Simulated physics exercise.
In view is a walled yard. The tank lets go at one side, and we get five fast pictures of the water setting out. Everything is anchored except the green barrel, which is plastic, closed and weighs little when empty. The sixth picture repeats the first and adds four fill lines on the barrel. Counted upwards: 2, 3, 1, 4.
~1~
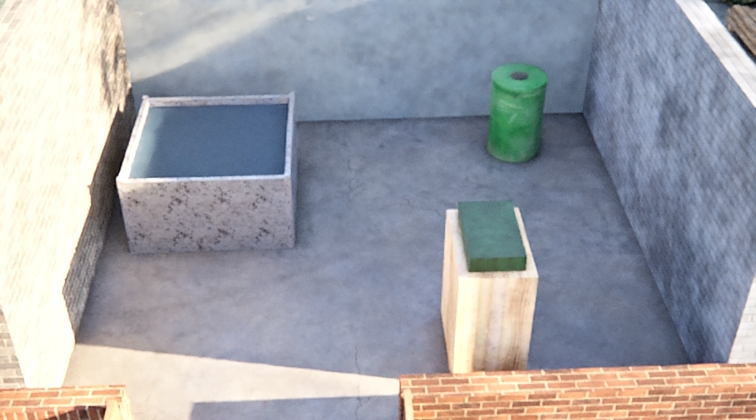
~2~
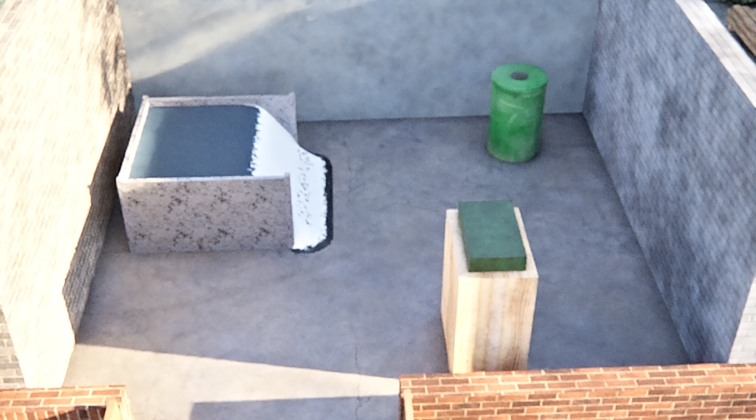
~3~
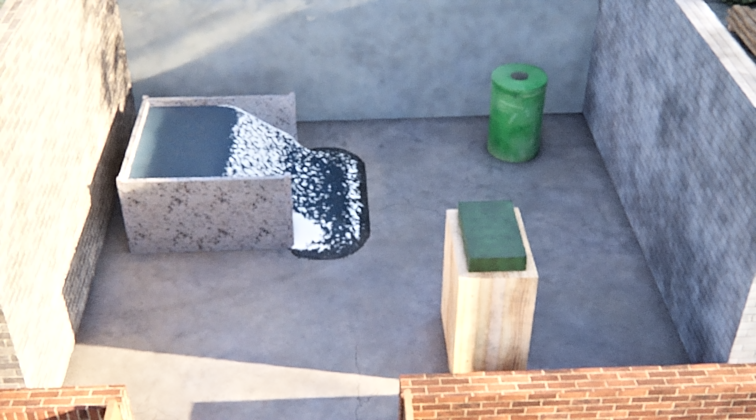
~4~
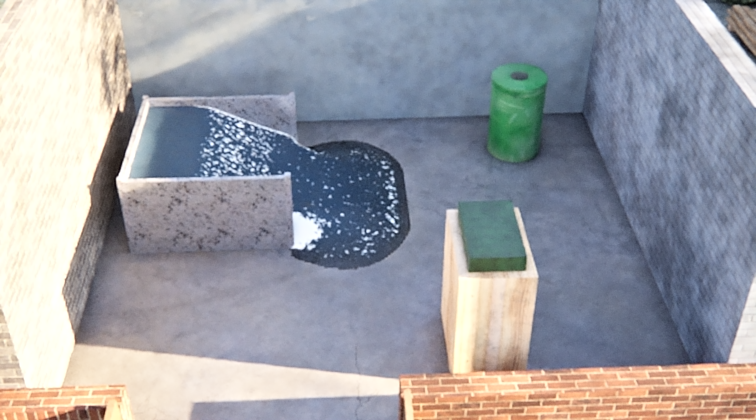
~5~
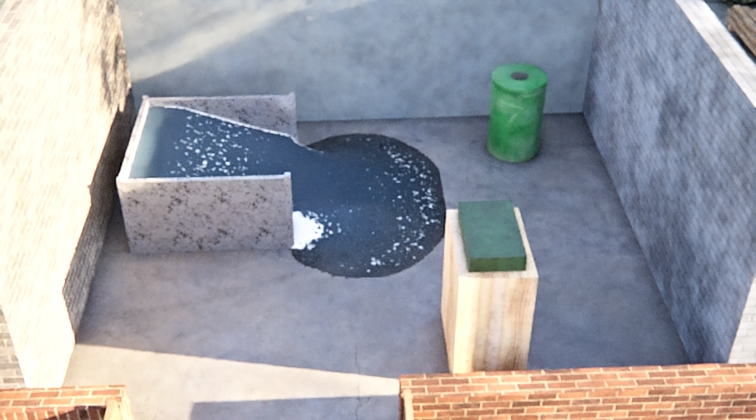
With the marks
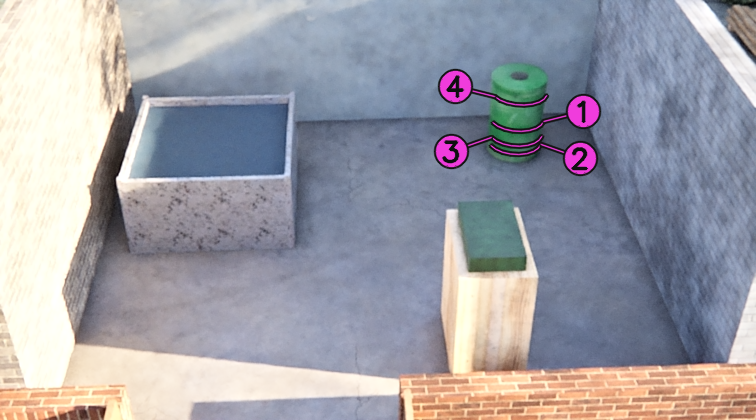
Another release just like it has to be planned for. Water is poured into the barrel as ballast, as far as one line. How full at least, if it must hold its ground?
That is level 1.
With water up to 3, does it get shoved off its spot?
Yes, it does.
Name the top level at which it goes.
Level 3.
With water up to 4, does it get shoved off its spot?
No, not at all.
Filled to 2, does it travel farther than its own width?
Yes, clearly.
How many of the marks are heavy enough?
Two.
On the marked copy, 1 at (521, 131); 2 at (518, 154); 3 at (519, 146); 4 at (524, 105); from the bottom up 2, 3, 1, 4.
With 1, it does not move.
With 2, it is pushed about twice its own width away.
With 3, it is pushed about twice its own width away.
With 4, it does not move.
